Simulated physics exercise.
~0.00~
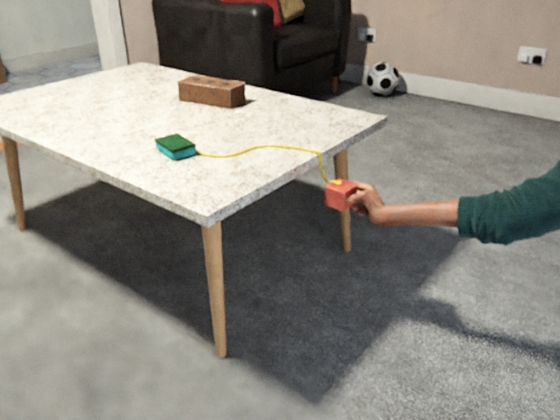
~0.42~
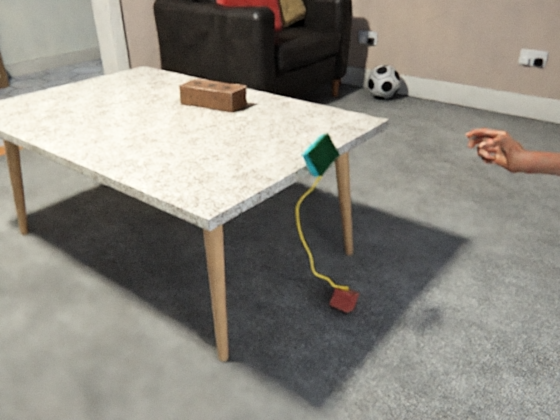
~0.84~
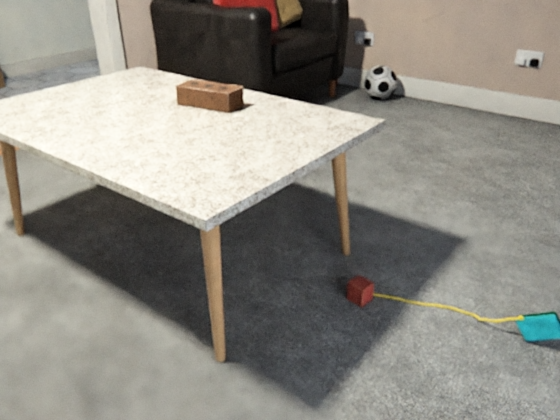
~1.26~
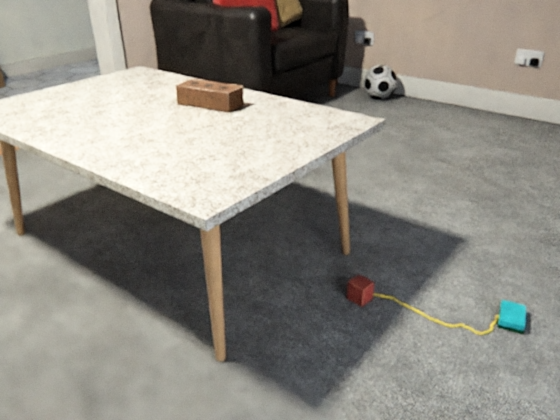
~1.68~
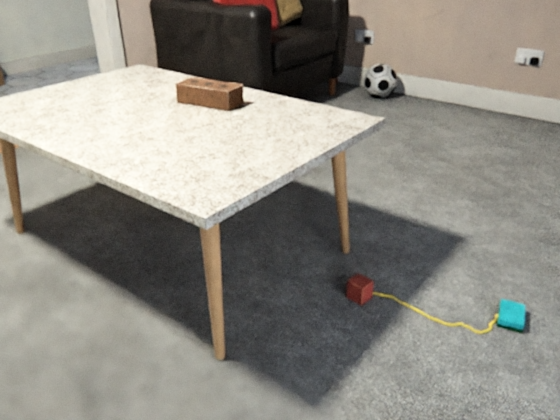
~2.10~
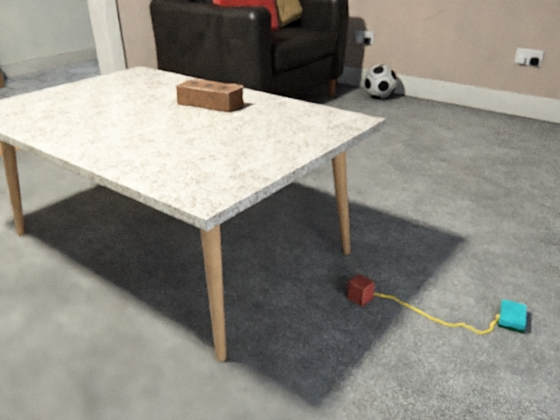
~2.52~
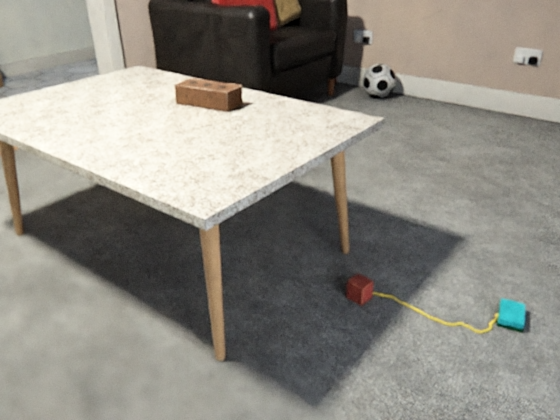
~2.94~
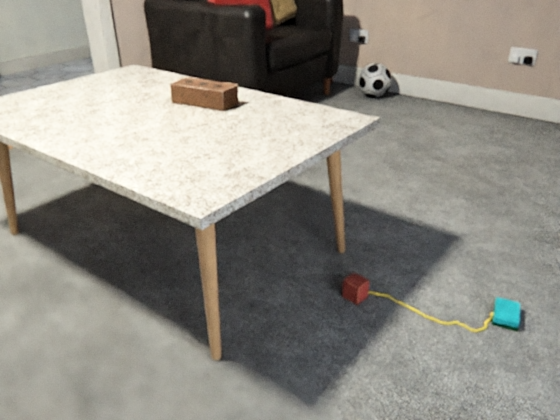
At the start, a hand holds a red block beside a pale-topped table, with a yellow string running from it to a green and teal sponge on the tabletop, near a brick. The hand lets go and draws back to the right as the block drops, and the sponge is pulled off the table's edge, tilting in the air. The block reaches the carpet, and the sponge comes down farther to the right. The sponge then shifts slightly back to the left and settles. Finally, both lie still on the floor, joined by the string, while the brick remains on the table.
